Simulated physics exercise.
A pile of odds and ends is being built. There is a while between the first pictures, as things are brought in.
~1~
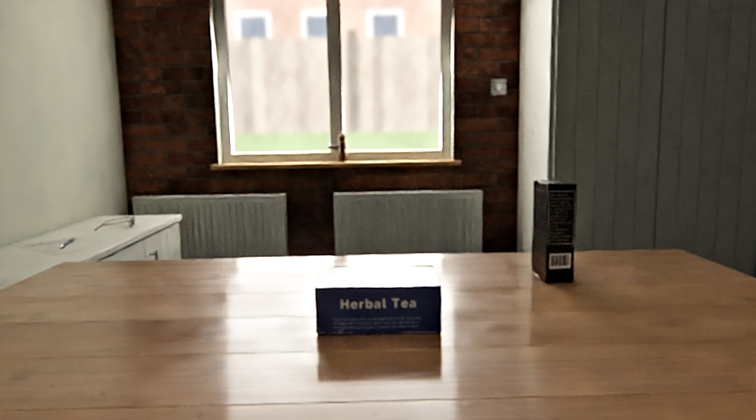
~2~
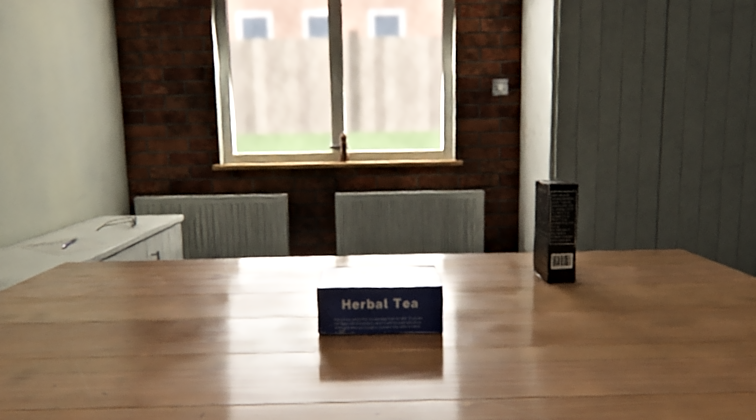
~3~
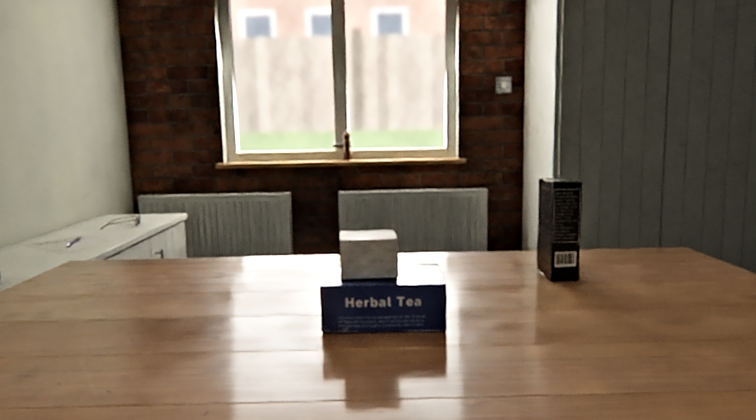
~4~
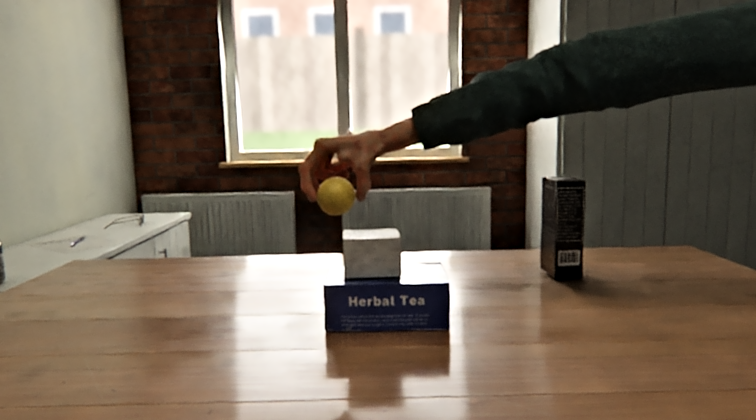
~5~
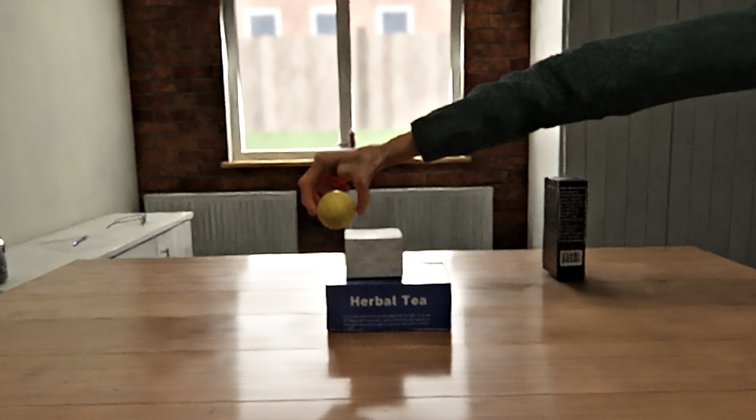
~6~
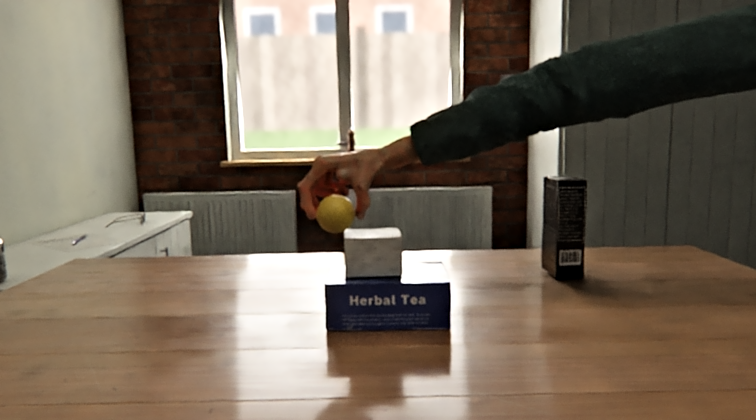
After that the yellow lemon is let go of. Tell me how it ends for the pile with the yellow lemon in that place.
It ends with the pile in a collapse.
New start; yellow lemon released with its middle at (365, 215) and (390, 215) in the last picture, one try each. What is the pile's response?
First try: The pile stands firm; second try: It stands firm.
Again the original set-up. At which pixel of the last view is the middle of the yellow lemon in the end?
Around (242, 301).
Then, 0.20 s on from there, yellow lemon shifted about its own width near (323, 234).
Then, 0.30 s on from there, yellow lemon now fallen.
Then, 0.40 s on from there, things are still on the move.
Then, 1.80 s on from there, nothing new.
In the end, fallen, yellow lemon; the other 3 unmoved. At the end, from the last picture's camera, yellow lemon near (242, 302). The pile comes apart.
